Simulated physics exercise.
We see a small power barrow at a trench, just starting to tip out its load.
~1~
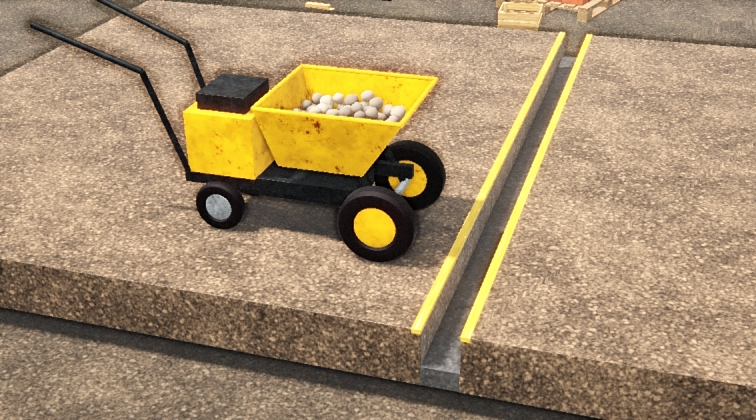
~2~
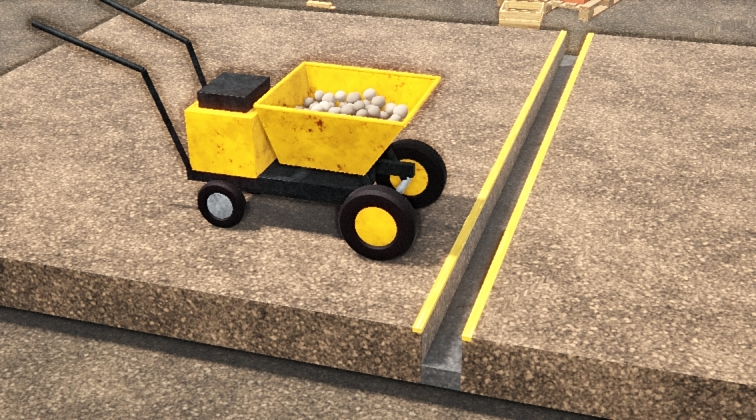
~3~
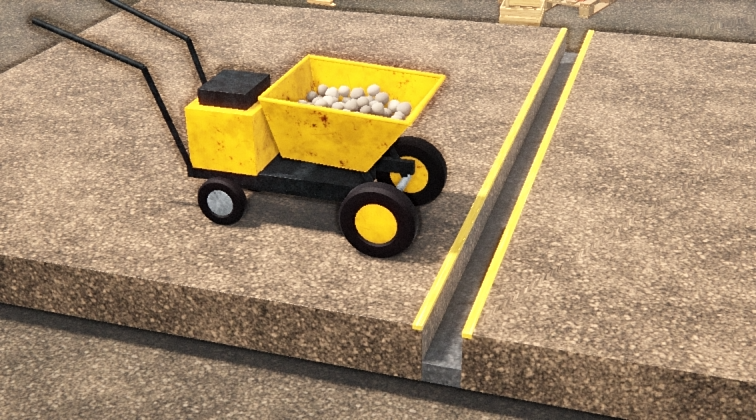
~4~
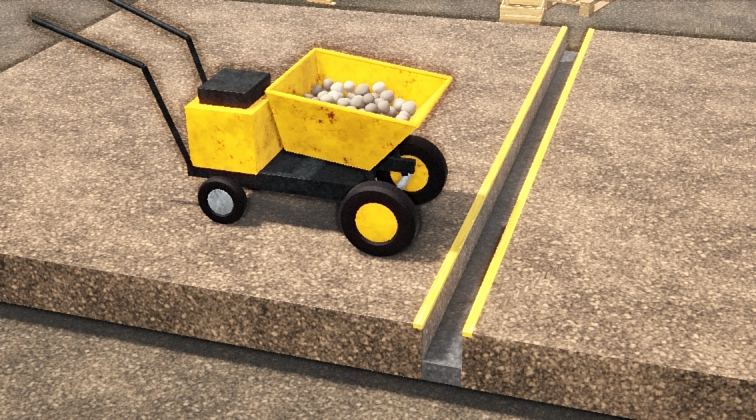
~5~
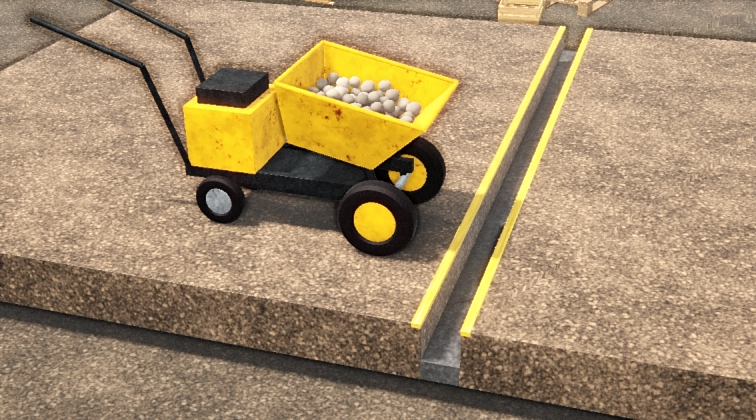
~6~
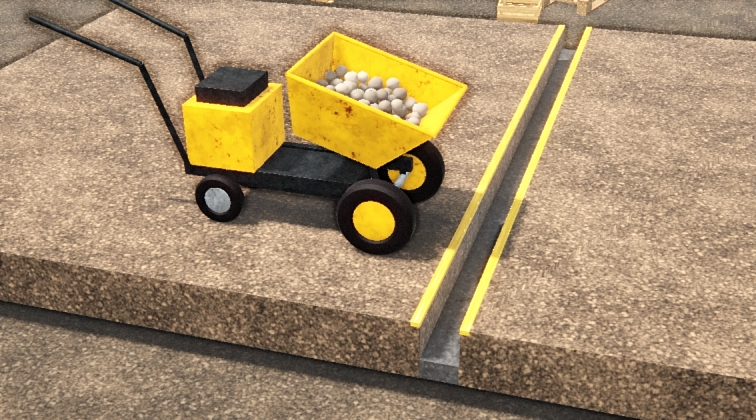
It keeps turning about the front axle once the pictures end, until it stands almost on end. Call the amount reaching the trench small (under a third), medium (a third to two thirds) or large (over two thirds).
Small.
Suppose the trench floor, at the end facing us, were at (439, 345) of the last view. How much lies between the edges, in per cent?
Something like 10 %.
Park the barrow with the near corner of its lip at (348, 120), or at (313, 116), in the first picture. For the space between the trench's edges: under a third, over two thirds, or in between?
First: Over two thirds; second: In the middle band.
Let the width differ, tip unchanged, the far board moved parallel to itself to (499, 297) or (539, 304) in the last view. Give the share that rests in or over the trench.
Around 30 percent first, around 90 percent second.
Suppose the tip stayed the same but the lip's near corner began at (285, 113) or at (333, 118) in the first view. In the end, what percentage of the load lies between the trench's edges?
You'd get around 20 in a hundred, then 80 in a hundred.
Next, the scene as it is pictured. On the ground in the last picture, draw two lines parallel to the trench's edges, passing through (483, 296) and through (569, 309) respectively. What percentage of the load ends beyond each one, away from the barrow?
Around 90 per cent for the first, and 20 per cent for the second.
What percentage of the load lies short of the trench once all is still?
Close to 0 per cent.
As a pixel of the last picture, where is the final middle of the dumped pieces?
The centre comes to rest close to (540, 242).
Soon after the last picture, skip tipped steeply; all in the skip.
A little later, skip tipped right over; nearly all in the skip; a small part beyond it; a stray few falling.
Later still, skip tipped right over; about a quarter in the skip; a stray few in or heaped over the trench; most beyond it.
By the end, skip tipped right over; a stray few in the skip; a small part in or heaped over the trench; nearly all beyond it.
